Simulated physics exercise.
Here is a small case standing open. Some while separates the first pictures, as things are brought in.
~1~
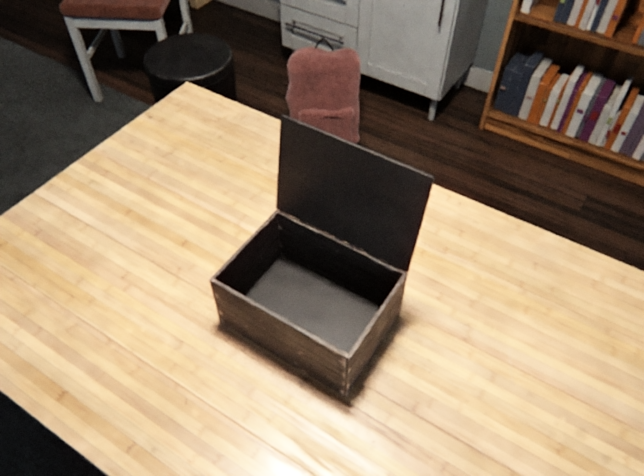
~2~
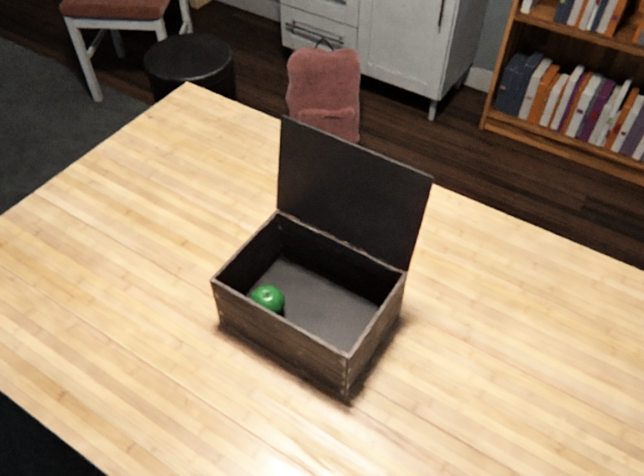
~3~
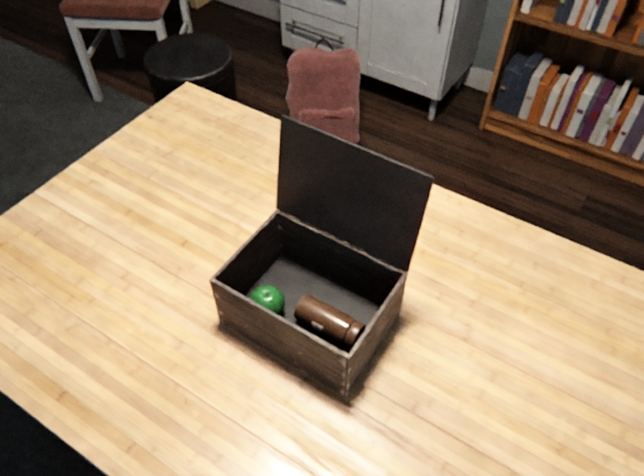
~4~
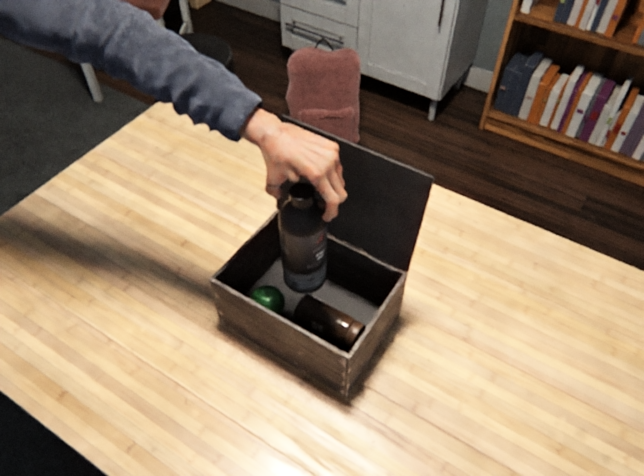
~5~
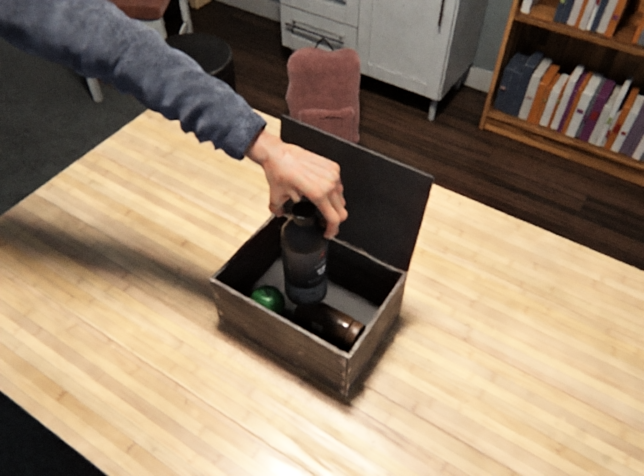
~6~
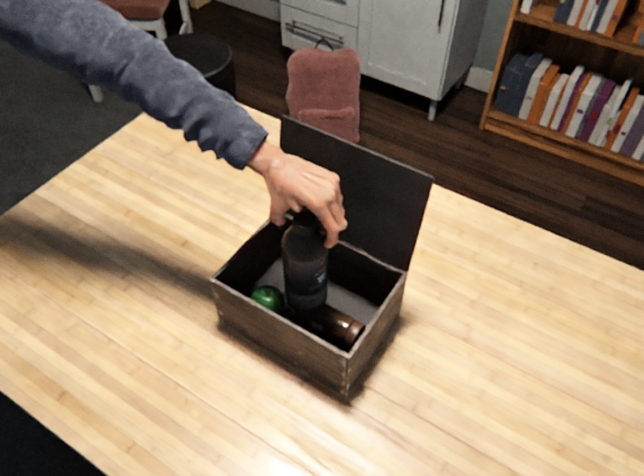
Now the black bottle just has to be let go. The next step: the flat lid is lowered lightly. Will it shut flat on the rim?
So the lid is still up at the end.
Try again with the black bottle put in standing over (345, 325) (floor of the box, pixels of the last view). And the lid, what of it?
Then the lid stays propped open.
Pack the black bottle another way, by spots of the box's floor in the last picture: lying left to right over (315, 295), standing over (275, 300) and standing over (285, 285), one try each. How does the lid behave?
Well, the first try leaves the lid lying shut, the second leaves it standing open, and the third leaves it standing open.
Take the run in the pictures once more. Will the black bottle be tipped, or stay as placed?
By the end the black bottle has leaned over.
Then, 0.70 s on from there, black bottle turned 32° from how it was put near (289, 294); brown shaker shifted a little.
Then, 1.10 s on from there, lid starting down; black bottle turned 56° from how it was put near (273, 289); brown shaker shifted about its own width; green apple shifted a little.
Then, 1.60 s on from there, lid 58° above the rim; black bottle turned 57° from how it was put near (273, 290); brown shaker shifted about its own width; green apple shifted a little.
Then, 2.00 s on from there, lid 21° above the rim; black bottle turned 57° from how it was put near (273, 290); brown shaker shifted about its own width; green apple shifted a little.
In the end, lid 10° above the rim; toppled in the box, black bottle; moved from the start, brown shaker; green apple unmoved. At the end, from the last picture's camera, black bottle near (273, 290).
